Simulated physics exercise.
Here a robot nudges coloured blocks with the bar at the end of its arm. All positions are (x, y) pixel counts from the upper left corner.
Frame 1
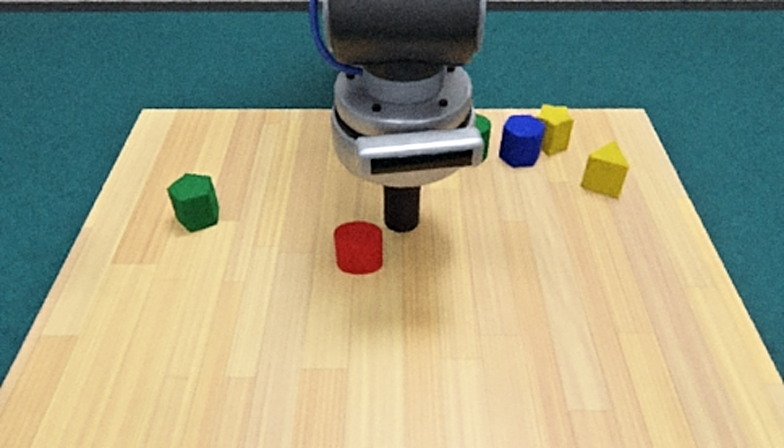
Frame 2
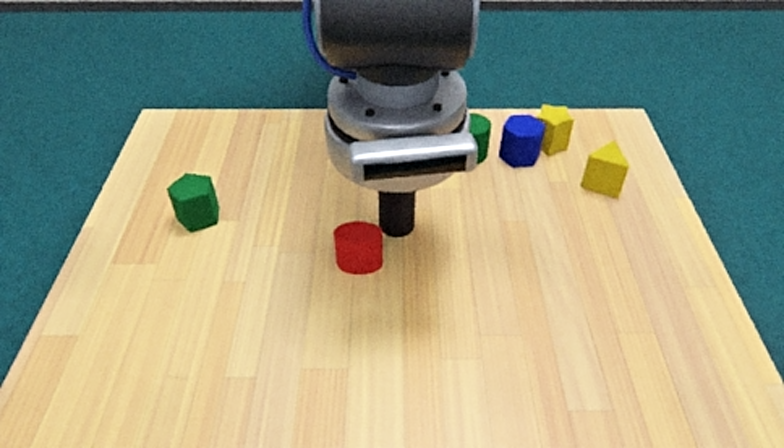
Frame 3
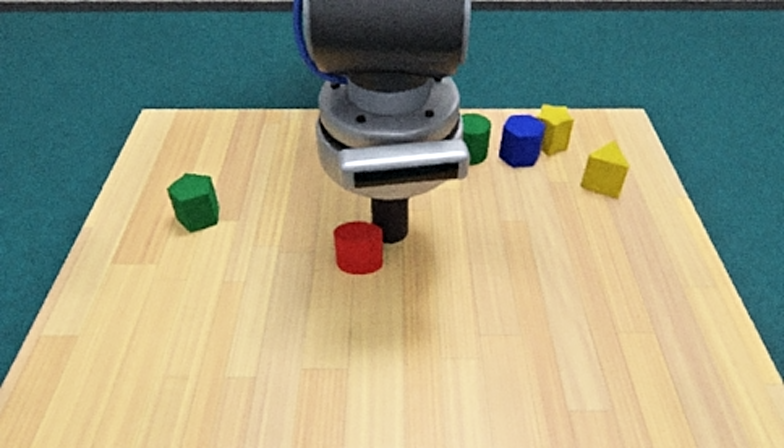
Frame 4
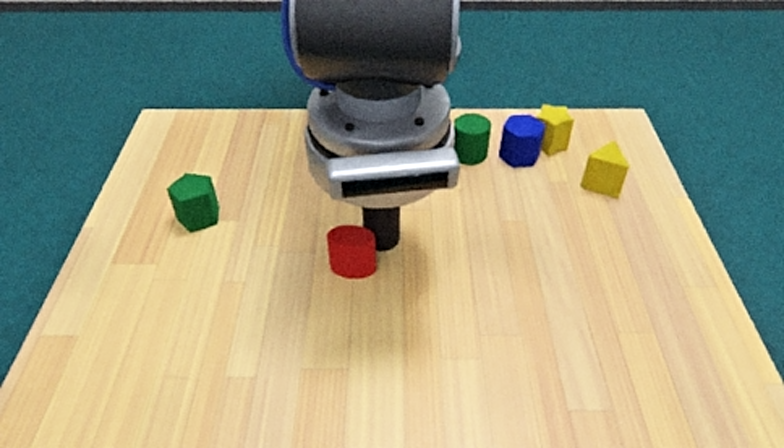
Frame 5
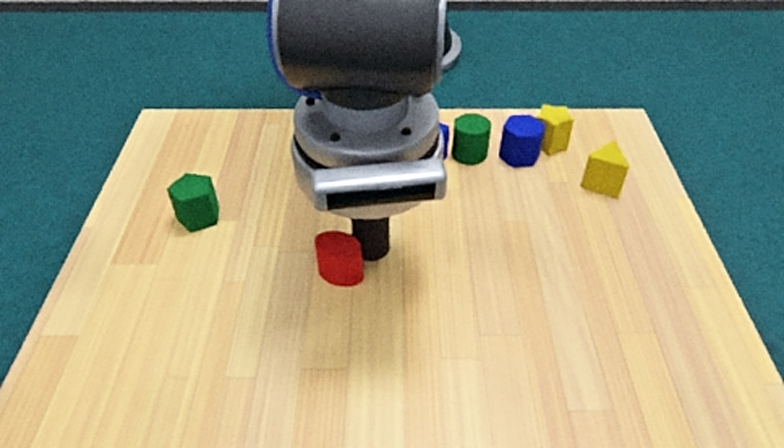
A robot arm moves toward the viewer and left, nudging a red block slightly.
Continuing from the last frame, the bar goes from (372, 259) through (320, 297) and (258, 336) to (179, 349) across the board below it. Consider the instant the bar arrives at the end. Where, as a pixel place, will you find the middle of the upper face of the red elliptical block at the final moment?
Expect it around (255, 270).
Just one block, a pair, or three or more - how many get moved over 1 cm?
My prediction: One block.
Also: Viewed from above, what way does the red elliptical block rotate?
Looking down, it rotates clockwise.
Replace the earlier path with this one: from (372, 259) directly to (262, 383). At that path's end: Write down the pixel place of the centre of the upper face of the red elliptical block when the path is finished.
It is at (293, 264).
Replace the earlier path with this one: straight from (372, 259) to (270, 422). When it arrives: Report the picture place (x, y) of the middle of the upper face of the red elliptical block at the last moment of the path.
At roughly (307, 261).
The first path, step by step. One third of the way, bar (318, 287); red elliptical block (278, 263), turned 80° clockwise.
Two thirds of the way, bar (254, 326); red elliptical block (255, 270).
At the end, bar (175, 339); red elliptical block (255, 270), turned 130° clockwise.
